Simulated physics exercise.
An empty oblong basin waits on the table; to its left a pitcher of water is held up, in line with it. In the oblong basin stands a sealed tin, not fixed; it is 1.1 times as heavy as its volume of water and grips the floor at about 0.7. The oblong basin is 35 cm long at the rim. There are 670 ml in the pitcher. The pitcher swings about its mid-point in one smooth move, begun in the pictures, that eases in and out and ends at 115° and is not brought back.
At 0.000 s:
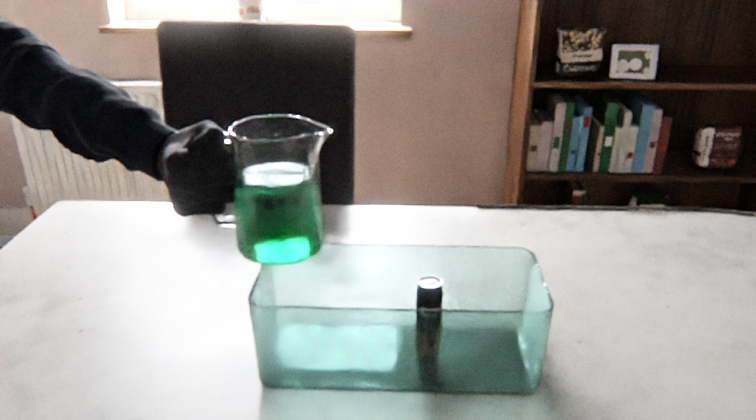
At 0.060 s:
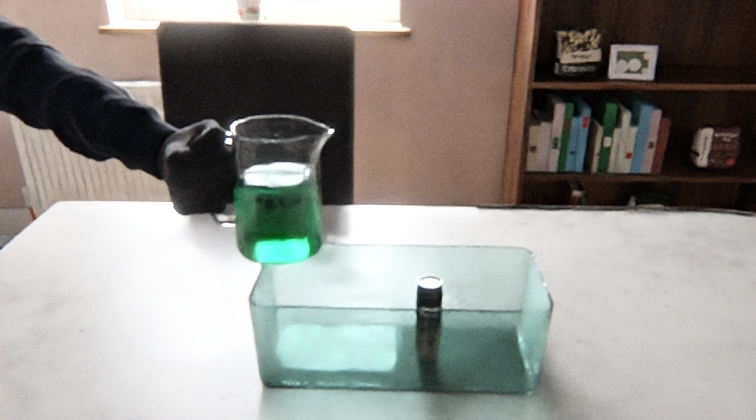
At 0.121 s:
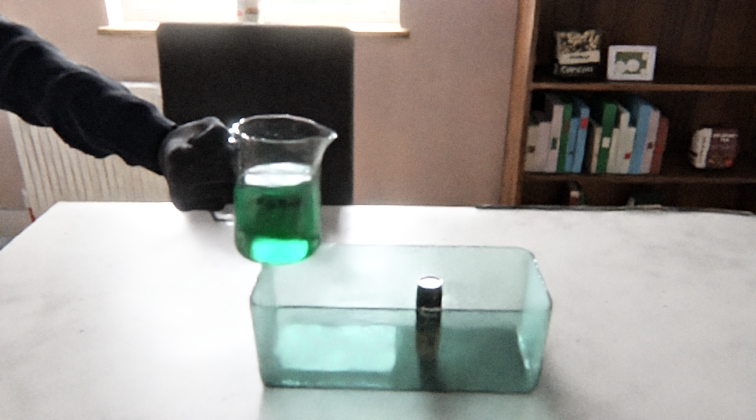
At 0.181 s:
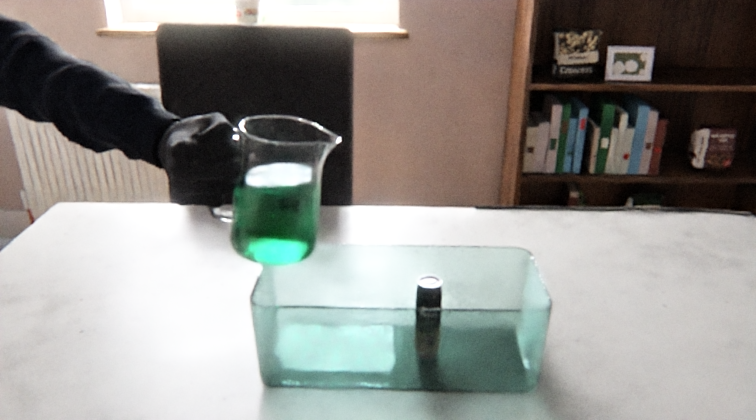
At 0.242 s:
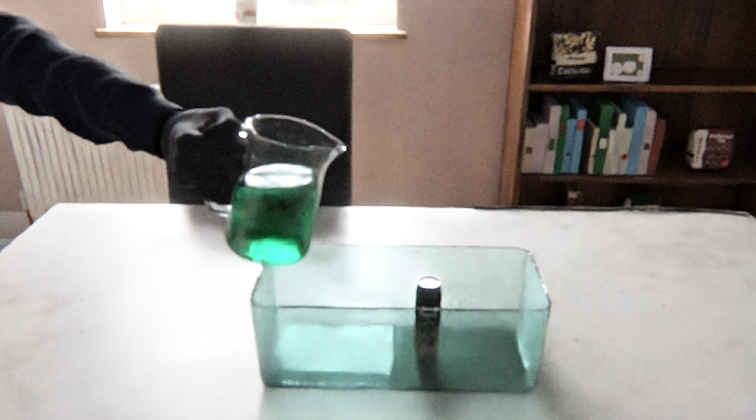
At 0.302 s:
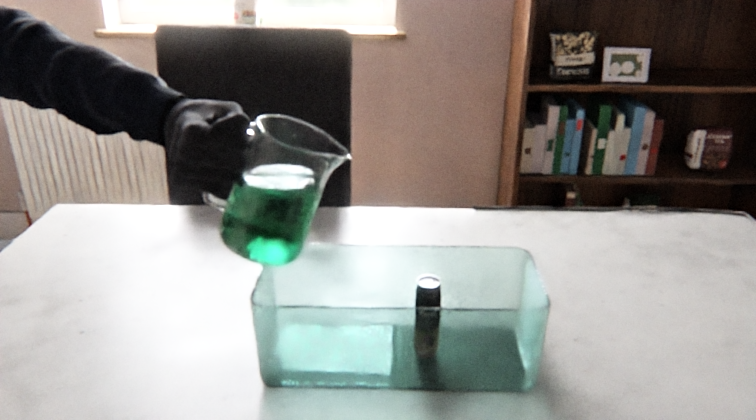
A glass beaker of green liquid is held up by a dark-gloved, dark-sleeved hand at the left, above a pale table seen from the front and slightly above. Below and to its right sits a clear greenish oblong basin with a small dark cylinder showing, before a black chair, a window and a bookcase. The hand smoothly tilts the beaker moderately rightward, while the view stays nearly still.
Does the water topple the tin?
The tin stays up.
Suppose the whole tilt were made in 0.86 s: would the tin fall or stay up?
The tin stays up.
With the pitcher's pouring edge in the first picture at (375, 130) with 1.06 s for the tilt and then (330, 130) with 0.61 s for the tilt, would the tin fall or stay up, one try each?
First it topples; then it keeps standing.
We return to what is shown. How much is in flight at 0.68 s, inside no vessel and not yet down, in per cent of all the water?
Near 8 in a hundred.
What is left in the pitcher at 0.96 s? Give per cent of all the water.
About 30 per cent.
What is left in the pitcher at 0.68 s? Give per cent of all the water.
About 92 per cent.
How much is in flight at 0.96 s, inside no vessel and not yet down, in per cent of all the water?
Near 14 in a hundred.
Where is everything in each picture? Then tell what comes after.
In the first frame, it leans 0°; its right rim is at (332, 130); the water meets the walls at (237, 174) and (317, 175); the oblong basin's rim runs from (259, 273) to (542, 279); the tin's top is at (430, 285).
In the second frame, it leans 1°; its right rim is at (333, 131); the water meets the walls at (238, 174) and (317, 175).
In the third frame, it leans 4°; its right rim is at (336, 134); the water meets the walls at (239, 176) and (318, 176).
In the fourth frame, it leans 8°; its right rim is at (341, 140); the water meets the walls at (240, 176) and (320, 176).
In the fifth frame, it leans 14°; its right rim is at (346, 147); the water meets the walls at (239, 180) and (321, 177).
In the sixth frame, it leans 22°; its right rim is at (351, 156); the water meets the walls at (236, 185) and (323, 179).
After 0.68 s the tilt is 82° and 92 per cent is still to pour; the tin stands where it began.
After 0.96 s the tilt is 112° and 31 per cent is still to pour; the tin stands where it began.
After 1.25 s the tilt is 115° and 1 per cent is still to pour; the tin stands where it began.
After 1.56 s the tilt is 115° and 0 per cent is still to pour; the tin stands where it began.
In the end the tin stands where it began.
